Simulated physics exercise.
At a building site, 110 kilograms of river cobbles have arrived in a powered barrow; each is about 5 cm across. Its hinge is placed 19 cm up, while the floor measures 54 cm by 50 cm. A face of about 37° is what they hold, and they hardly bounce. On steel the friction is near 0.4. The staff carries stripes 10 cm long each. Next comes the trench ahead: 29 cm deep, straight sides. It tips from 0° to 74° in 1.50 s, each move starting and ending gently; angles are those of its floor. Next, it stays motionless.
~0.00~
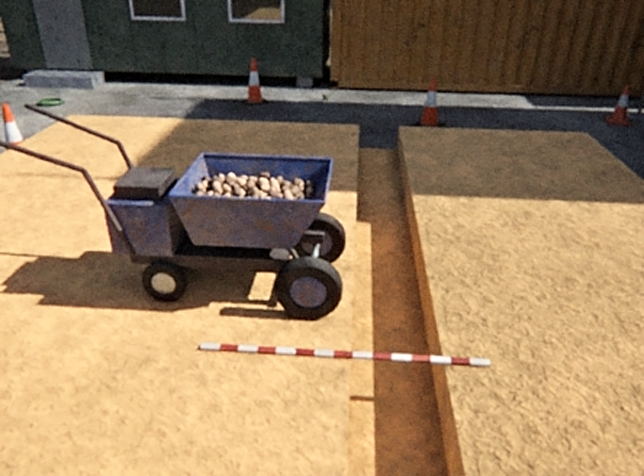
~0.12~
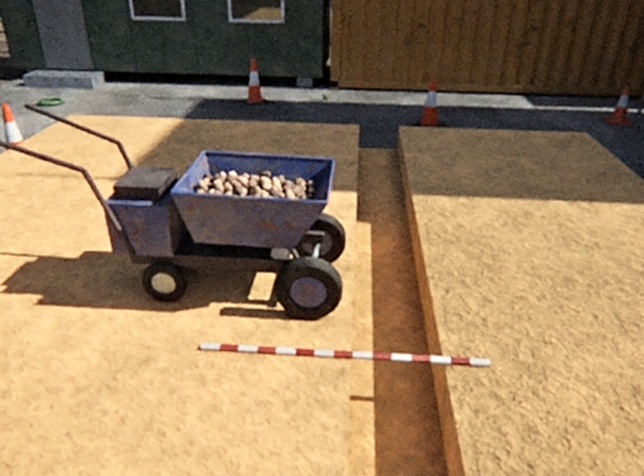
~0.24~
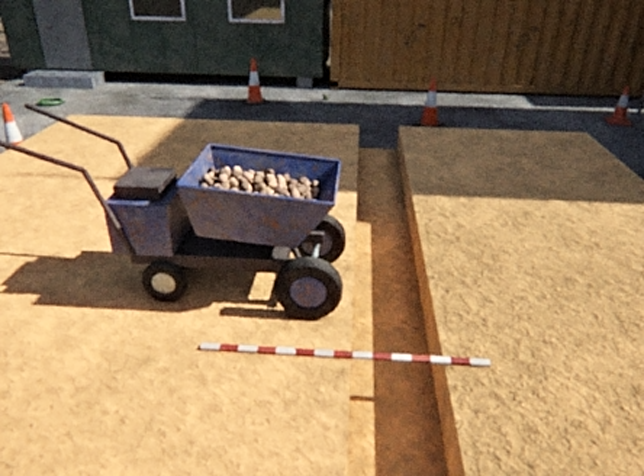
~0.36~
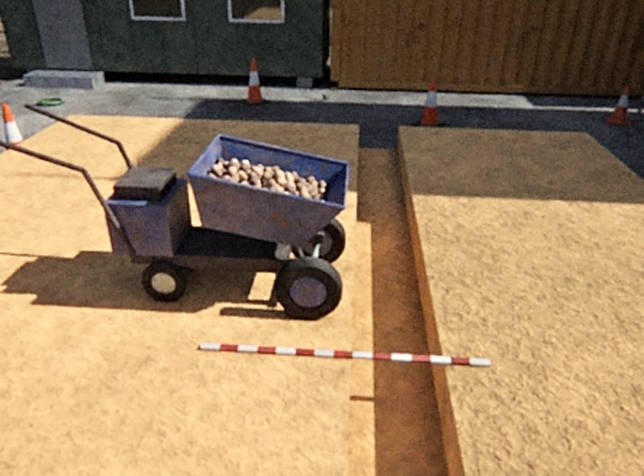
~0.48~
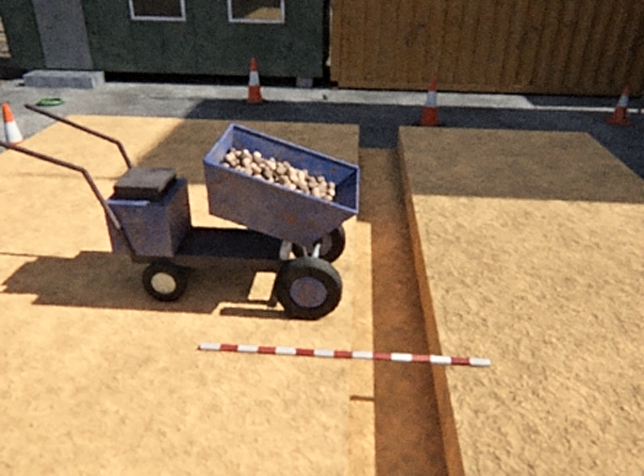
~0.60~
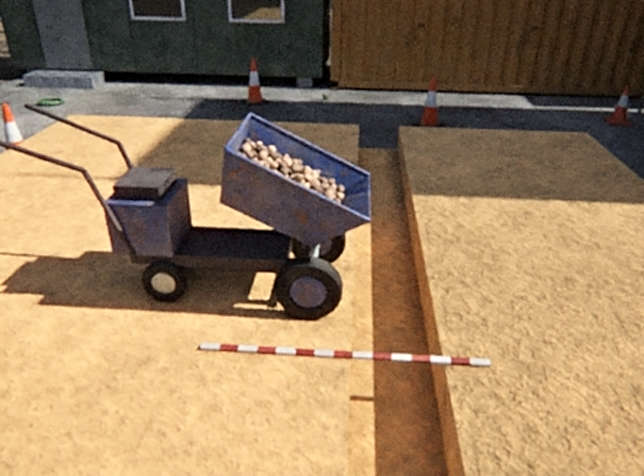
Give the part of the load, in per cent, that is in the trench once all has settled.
Close to 56 in a hundred.
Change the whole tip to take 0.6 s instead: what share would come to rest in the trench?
In that case some 35 per cent.
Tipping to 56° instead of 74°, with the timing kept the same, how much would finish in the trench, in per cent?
The trench would hold about 20% of it.
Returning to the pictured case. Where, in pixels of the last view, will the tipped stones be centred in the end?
Somewhere near pixel (424, 317).
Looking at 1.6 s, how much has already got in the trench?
Around 15 per cent of it.
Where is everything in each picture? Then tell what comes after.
The tray is at 0°, its lip at (325, 203); the top of the load is at (239, 183), in the first frame.
Lip at (328, 203), floor tilted 1°, highest stones at (241, 181); the stones move at 0.2 m/s on average, in the second frame.
Lip at (335, 205), floor tilted 5°, highest stones at (240, 177); the stones move at 0.4 m/s on average, in the third frame.
Lip at (345, 208), floor tilted 11°, highest stones at (241, 169); the stones move at 0.5 m/s on average, in the fourth frame.
Lip at (357, 213), floor tilted 18°, highest stones at (238, 158); the stones move at 0.6 m/s on average, in the fifth frame.
The tray is at 26°, its lip at (370, 221); the top of the load is at (253, 149); the stones move at 0.7 m/s on average, in the sixth frame.
After 1.1 s the floor is at 62°; 100 % in the tray; the foremost stones are at (400, 234).
After 1.6 s the floor is at 74°; 61 % in the tray, 14 % in the trench, 25 % past the trench; the foremost stones are at (503, 310).
After 2.0 s the floor is at 74°; 32 % in the tray, 25 % in the trench, 43 % past the trench; the foremost stones are at (562, 294).
After 3.9 s the floor is at 74°; 0 % in the tray, 56 % in the trench, 44 % past the trench; the foremost stones are at (622, 311).
